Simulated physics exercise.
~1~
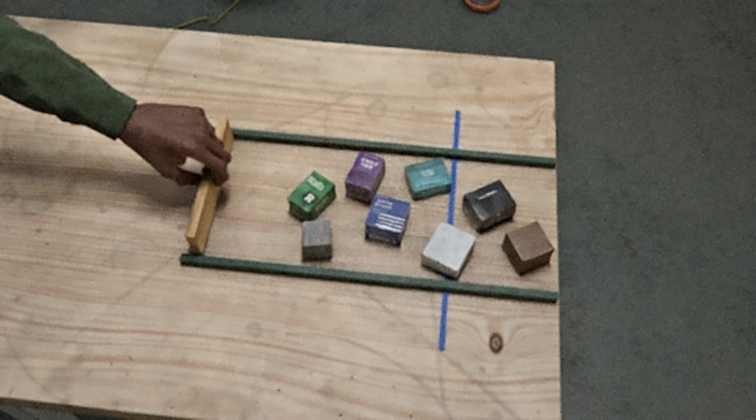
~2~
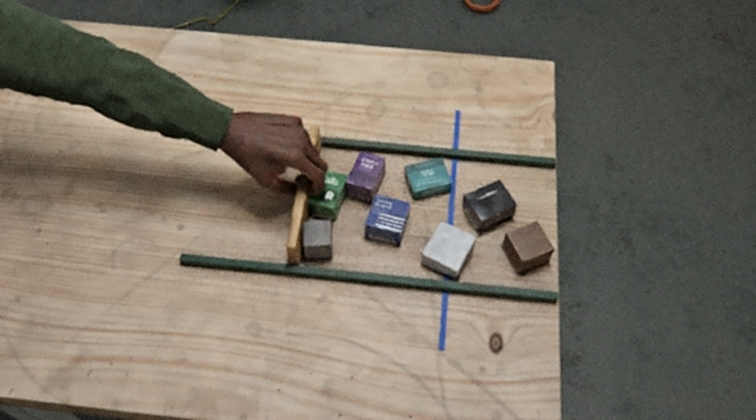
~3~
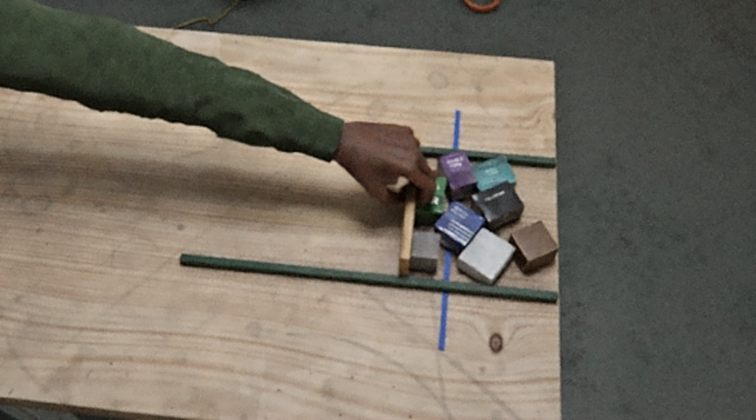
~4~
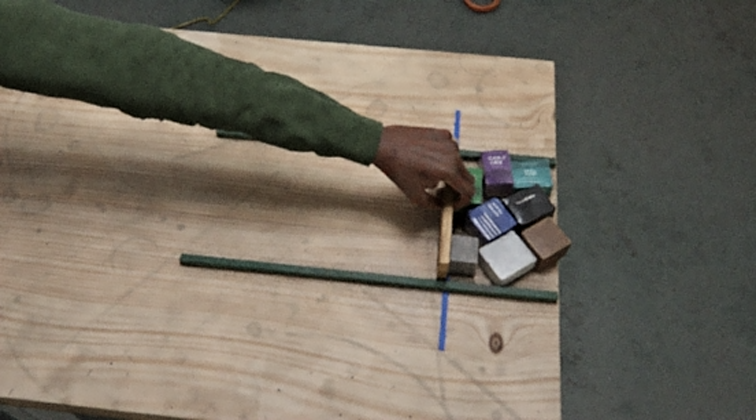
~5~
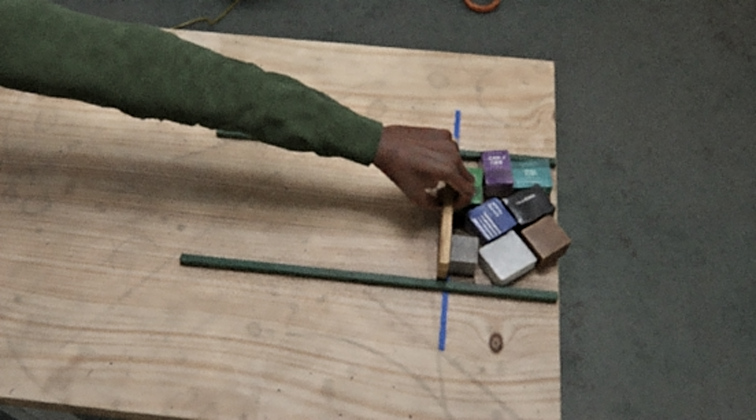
A hand in a dark green sleeve holds a narrow wooden board upright on a pale wooden table, seen from above, with grey carpet beyond. Between two dark green rails lie small boxes and blocks in green, purple, teal, blue, black, grey, white and brown, with a blue tape line crossing beneath. The hand slides the board right until it meets the green box and grey block. It pushes on, bunching the pieces together and driving them past the tape. The board halts at the tape, and the crowded pieces rest near the right edge, all still on the table.
